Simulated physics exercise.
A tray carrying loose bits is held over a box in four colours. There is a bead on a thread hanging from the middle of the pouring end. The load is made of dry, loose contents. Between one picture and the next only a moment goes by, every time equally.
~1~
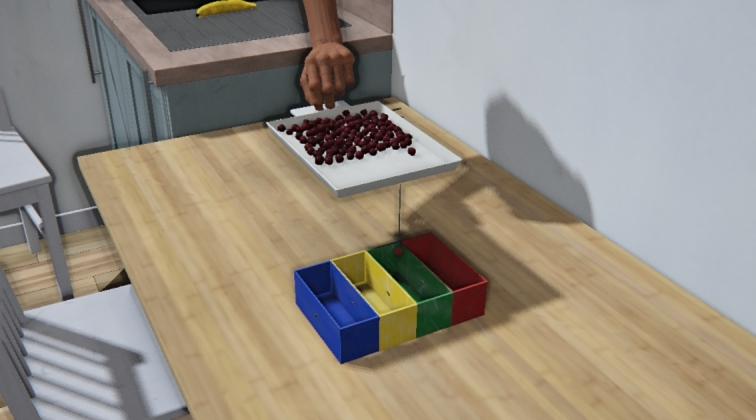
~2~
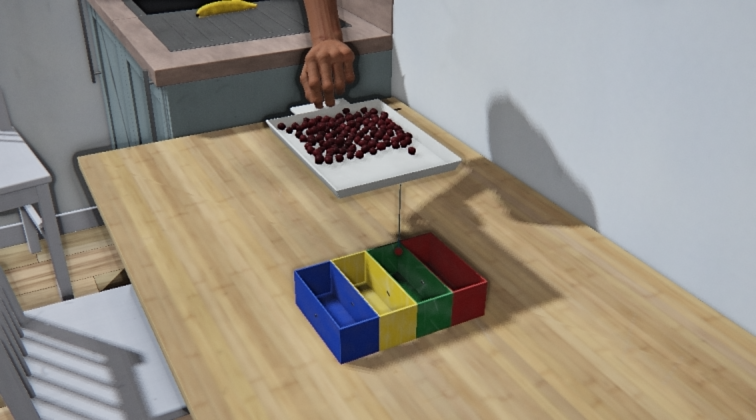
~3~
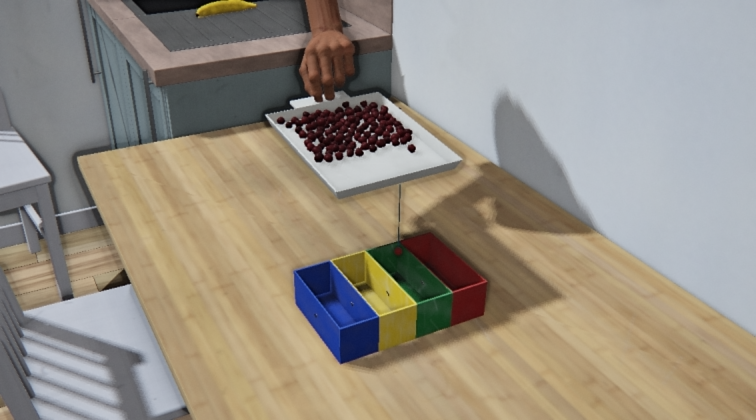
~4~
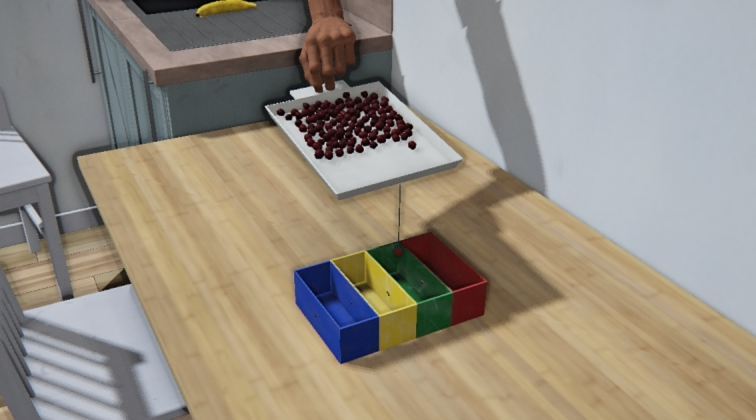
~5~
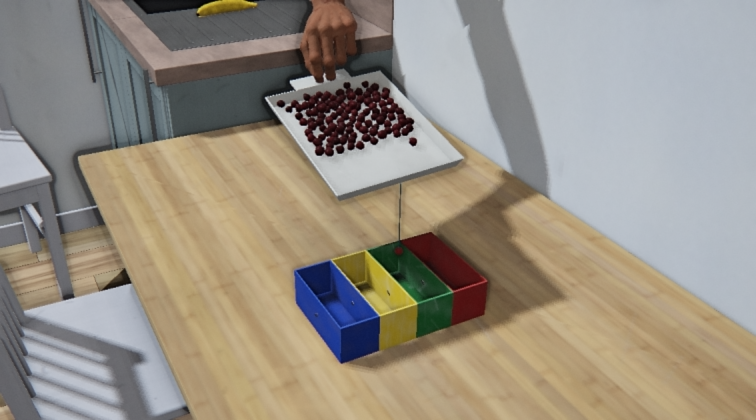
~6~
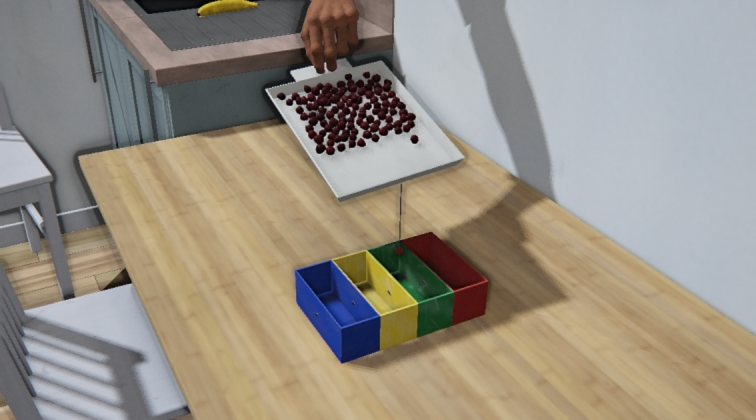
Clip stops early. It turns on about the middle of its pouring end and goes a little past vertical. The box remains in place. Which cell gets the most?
The yellow cell gets the most.
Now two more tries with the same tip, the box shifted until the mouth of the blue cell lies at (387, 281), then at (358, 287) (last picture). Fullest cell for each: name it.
You'd see blue win the first time and blue win the second.
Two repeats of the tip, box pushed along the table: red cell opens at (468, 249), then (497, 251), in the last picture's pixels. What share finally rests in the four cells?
About 70 in a hundred, then about 40 in a hundred.
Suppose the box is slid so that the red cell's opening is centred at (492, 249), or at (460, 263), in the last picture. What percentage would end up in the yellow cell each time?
I'd expect some 10 percent, and then some 40 percent.
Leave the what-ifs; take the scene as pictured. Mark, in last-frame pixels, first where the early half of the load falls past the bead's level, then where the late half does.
Earlier half at (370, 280), later half at (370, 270).
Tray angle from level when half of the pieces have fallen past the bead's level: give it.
The tilt is near 90° by then.
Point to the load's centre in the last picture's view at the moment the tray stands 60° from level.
Look around (369, 177) in the last picture.
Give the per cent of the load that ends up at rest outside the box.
0 %.
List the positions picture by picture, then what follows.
In the first picture, corners of the pouring end at (339, 186) and (456, 159), level; middle of the load at (344, 135), dried cherries; bead on its thread at (399, 251); blue cell at (360, 337); yellow cell at (398, 324); green cell at (434, 312); red cell at (469, 300).
In the second picture, corners of the pouring end at (339, 187) and (456, 159), level; middle of the load at (344, 134).
In the third picture, corners of the pouring end at (339, 188) and (456, 158), tipped barely, lowest at the left corner; middle of the load at (344, 130).
In the fourth picture, corners of the pouring end at (339, 190) and (456, 157), tipped a little, lowest at the left corner; middle of the load at (344, 123).
In the fifth picture, corners of the pouring end at (340, 191) and (457, 156), tipped a little, lowest at the left corner; middle of the load at (345, 116).
In the sixth picture, corners of the pouring end at (340, 193) and (458, 156), tipped clearly, lowest at the left corner; middle of the load at (346, 111); blue cell at (361, 336); yellow cell at (399, 323); green cell at (435, 311); red cell at (470, 300).
Soon after the last picture, tray tipped steeply; most on the tray; a small part in the blue cell; a small part in the yellow cell; a stray few in the green cell; a small part falling or outside the box.
A little later, tray tipped right over; a small part on the tray; about a third in the yellow cell; about a quarter in the blue cell; about a quarter in the green cell; a stray few in the red cell; about a quarter falling or outside the box.
Later still, tray tipped past a quarter turn; about half in the yellow cell; about a quarter in the blue cell; about a quarter in the green cell; a stray few in the red cell; a stray few falling or outside the box.
At rest, tray tipped past a quarter turn; about half in the yellow cell; about a quarter in the blue cell; about a quarter in the green cell; a stray few in the red cell; a stray few outside the box.
